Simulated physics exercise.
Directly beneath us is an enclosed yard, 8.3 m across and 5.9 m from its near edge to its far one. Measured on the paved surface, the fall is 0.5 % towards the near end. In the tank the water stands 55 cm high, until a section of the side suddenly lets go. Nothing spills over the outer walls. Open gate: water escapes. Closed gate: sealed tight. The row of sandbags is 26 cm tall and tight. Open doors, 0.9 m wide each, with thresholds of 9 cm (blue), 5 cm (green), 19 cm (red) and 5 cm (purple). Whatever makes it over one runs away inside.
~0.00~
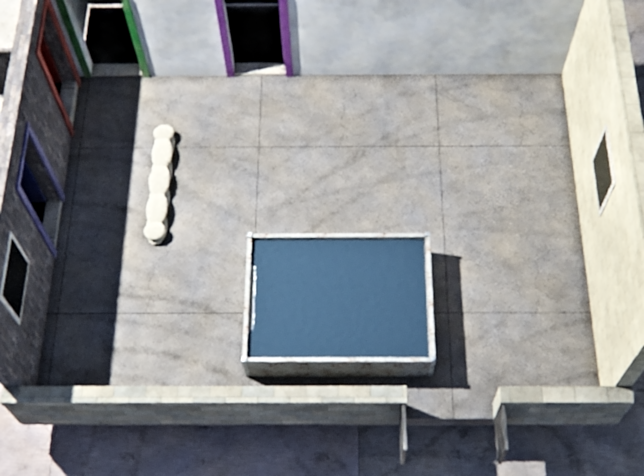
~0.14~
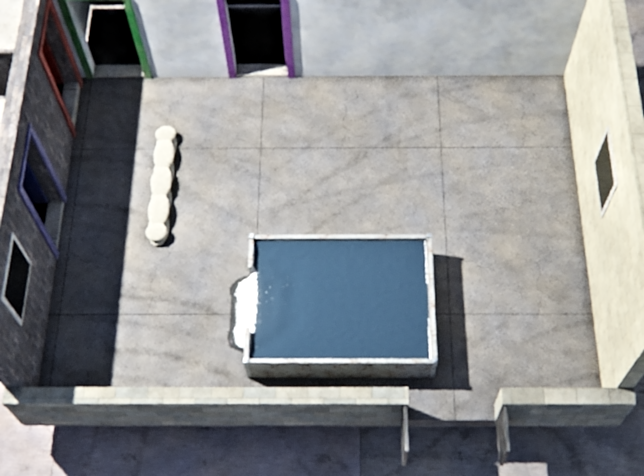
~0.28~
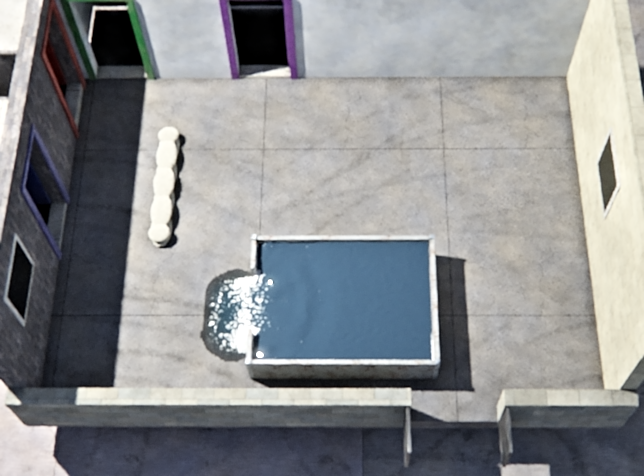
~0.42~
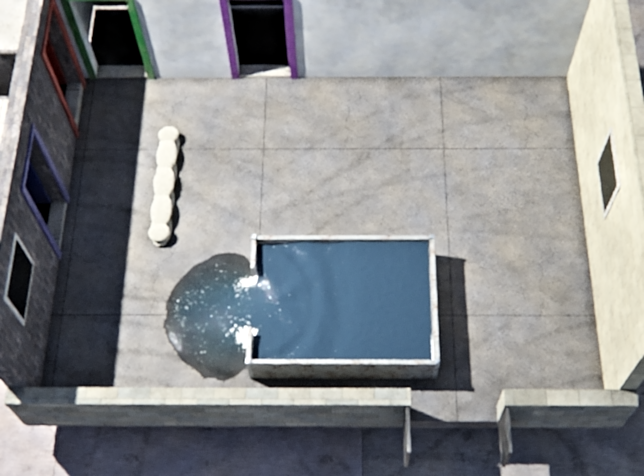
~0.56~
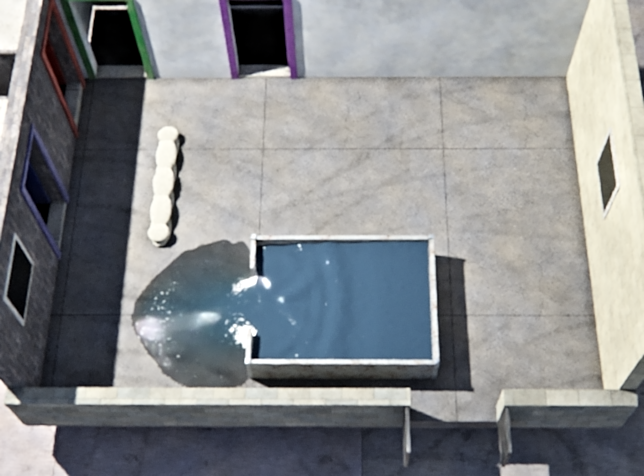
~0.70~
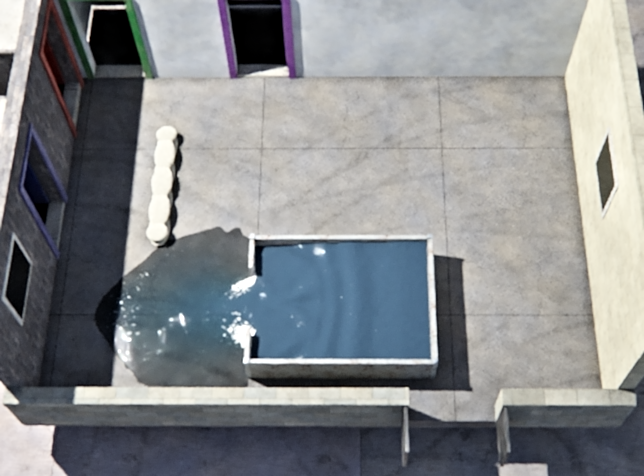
Walled paved yard seen from above, with water bursting from the left side of a rectangular tank and spreading across the paving.
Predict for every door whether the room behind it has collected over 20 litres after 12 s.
My prediction: The blue door room collects over 20 litres; the green door room collects over 20 litres; the red door room collects 20 litres or less; the purple door room collects 20 litres or less.
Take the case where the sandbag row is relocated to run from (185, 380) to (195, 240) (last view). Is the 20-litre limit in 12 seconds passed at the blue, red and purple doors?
With that change: Blue stays within, red stays within, purple exceeds it.
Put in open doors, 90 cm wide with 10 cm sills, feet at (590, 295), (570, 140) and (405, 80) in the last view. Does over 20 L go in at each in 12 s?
First doorway falls short, second falls short, third falls short.
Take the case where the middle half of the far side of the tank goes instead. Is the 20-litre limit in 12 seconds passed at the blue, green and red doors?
Then blue does not exceed it, green exceeds it, red does not exceed it.
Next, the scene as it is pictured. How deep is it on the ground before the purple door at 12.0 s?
Roughly 4.0 centimetres.
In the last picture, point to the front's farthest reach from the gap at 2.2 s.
Roughly at pixel (73, 154).
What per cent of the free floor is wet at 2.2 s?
Wet share: Near 25 percent.
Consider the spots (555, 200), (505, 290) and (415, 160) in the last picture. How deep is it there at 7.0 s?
I'd read it as roughly 0, 0 and 0 cm, in that order.
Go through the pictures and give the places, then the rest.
In the first picture, still water, 55 cm deep, in the tank at (338, 298).
In the second picture, the front is at (245, 281), 0.6 m from the gap at (253, 308); 0.2 m2 of floor is under water; 55 cm left at the back of the tank.
In the third picture, the front is at (217, 282), 0.8 m from the gap at (256, 310); 0.8 m2 of floor is under water; 55 cm left at the back of the tank.
In the fourth picture, water pours out at (256, 310) and has run 1.3 m, to (173, 303); typically 7 cm deep outside, 55 cm at the tank's back.
In the fifth picture, water pours out at (255, 310) and has run 1.8 m, to (142, 303); typically 5 cm deep outside, 55 cm at the tank's back.
In the sixth picture, the front is at (103, 324), 2.3 m from the gap at (254, 309); 4.0 m2 of floor is under water; 55 cm left at the back of the tank.
After 1.4 s water covers 20 % of the floor and is deepest (34 cm) near (248, 314); blue door not reached, green door not reached, red door not reached, purple door not reached.
After 2.2 s water covers 25 % of the floor and is deepest (34 cm) near (51, 392); blue door 18 cm at the sill, 14 L in, green door not reached, red door not reached, purple door not reached.
After 3.5 s water covers 35 % of the floor and is deepest (24 cm) near (46, 346); blue door 17 cm at the sill, 61 L in, green door 3 cm at the sill, 0 L in, red door 4 cm at the sill, 0 L in, purple door not reached.
After 7.0 s water covers 50 % of the floor and is deepest (19 cm) near (54, 369); blue door 12 cm at the sill, 100 L in, green door 16 cm at the sill, 131 L in, red door 14 cm at the sill, 0 L in, purple door 3 cm at the sill, 0 L in.
After 12.0 s water covers 90 % of the floor and is deepest (10 cm) near (37, 403); blue door 8 cm at the sill, 105 L in, green door 9 cm at the sill, 294 L in, red door 9 cm at the sill, 0 L in, purple door 4 cm at the sill, 0 L in.
